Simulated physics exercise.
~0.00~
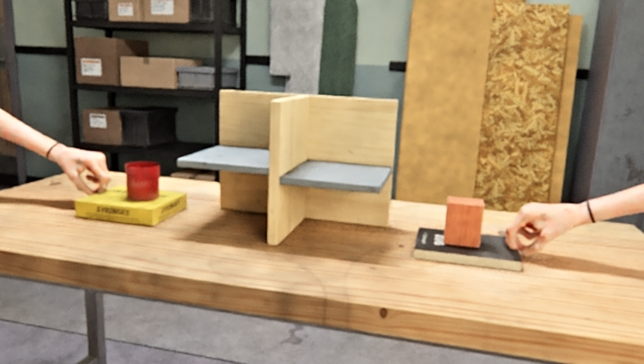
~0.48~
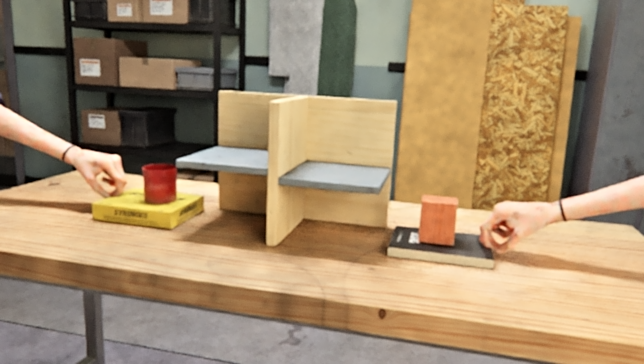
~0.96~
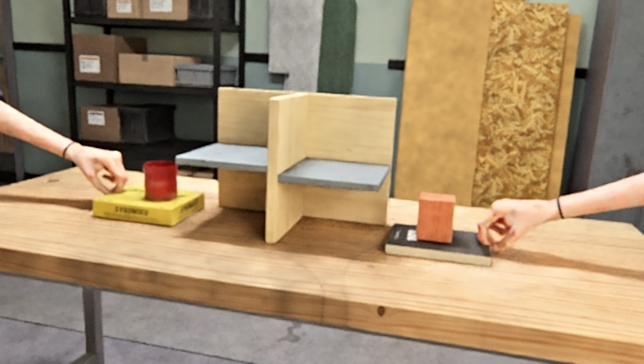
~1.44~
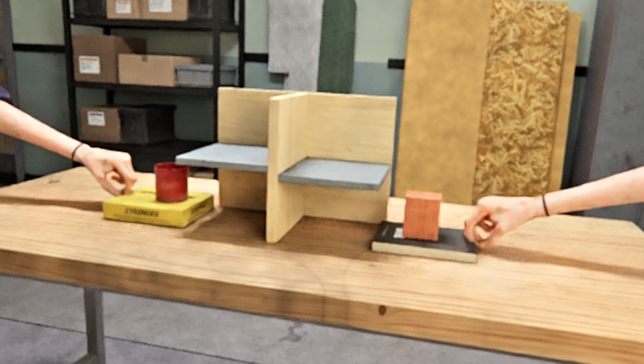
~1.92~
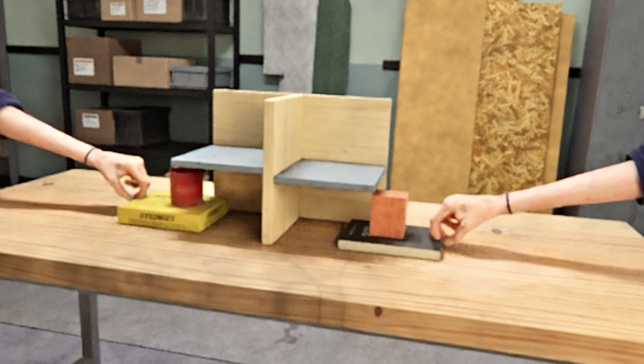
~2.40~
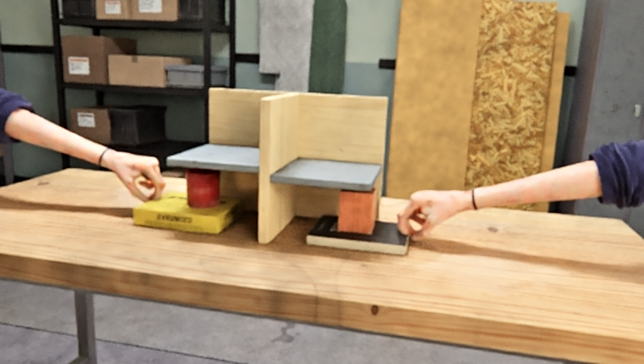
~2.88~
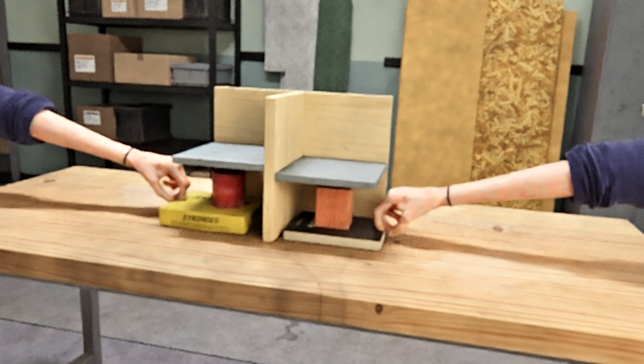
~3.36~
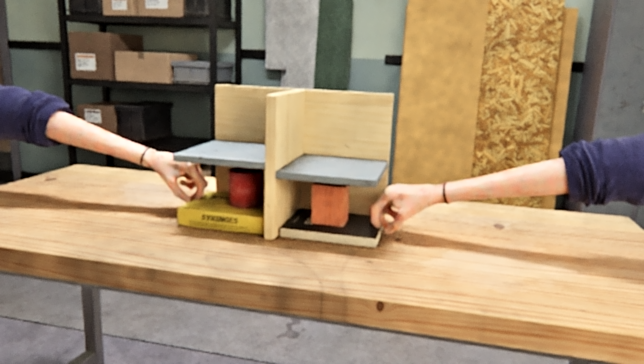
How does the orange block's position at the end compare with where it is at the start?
At the start the orange block stands out in the open to the right of the shelf, and by the end it is farther left, beneath the right-hand grey board.
